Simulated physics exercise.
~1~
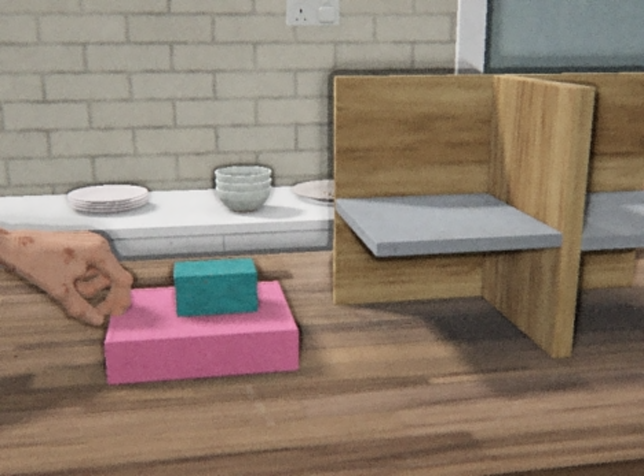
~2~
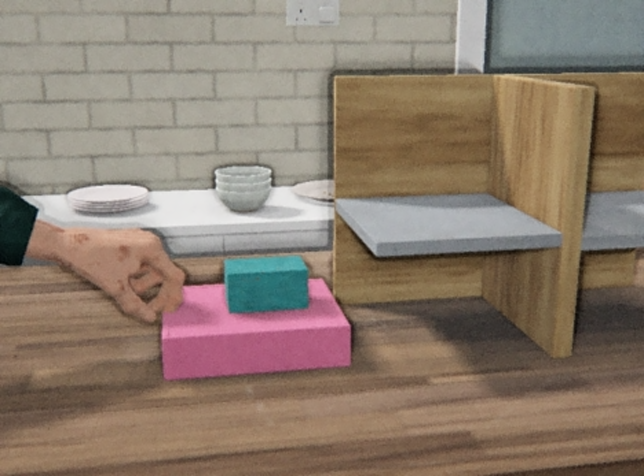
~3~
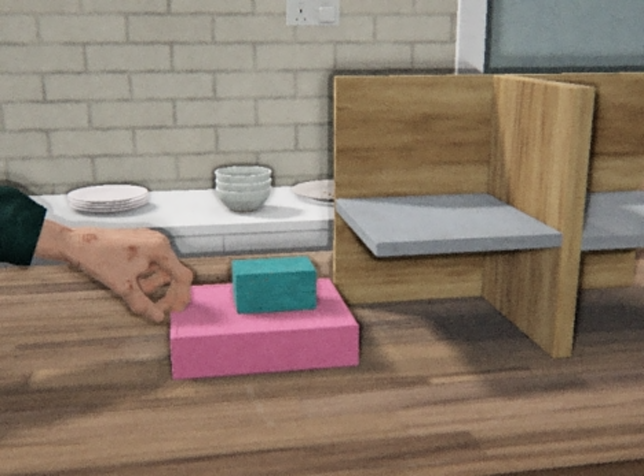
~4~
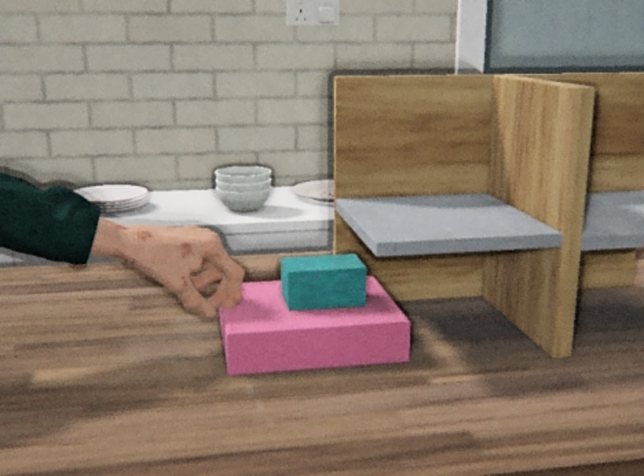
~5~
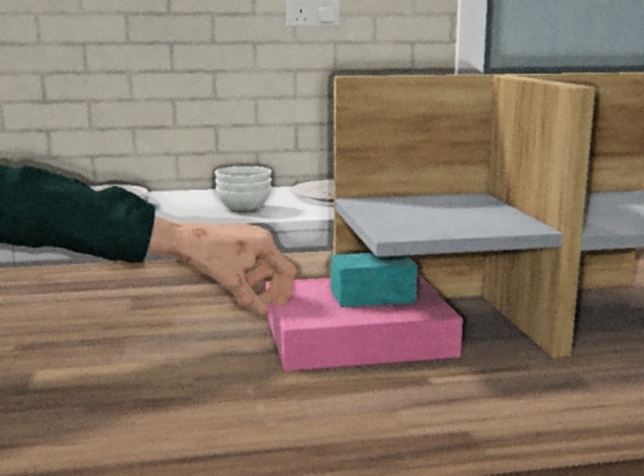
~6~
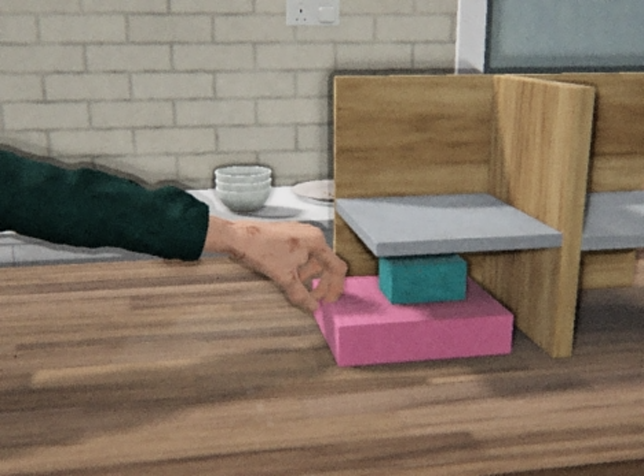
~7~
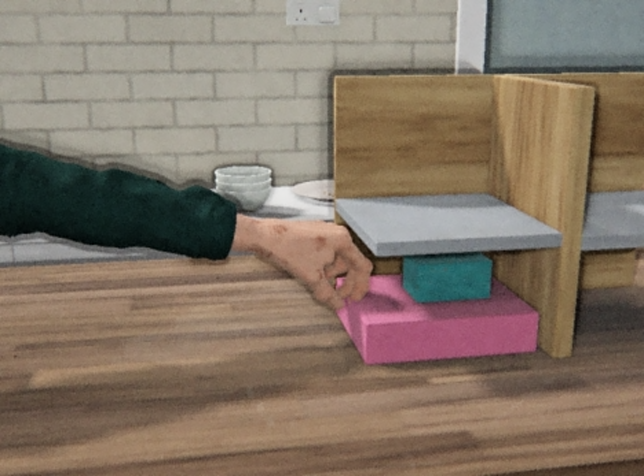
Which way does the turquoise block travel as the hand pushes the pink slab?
The turquoise block travels to the right, riding on top of the pink slab.
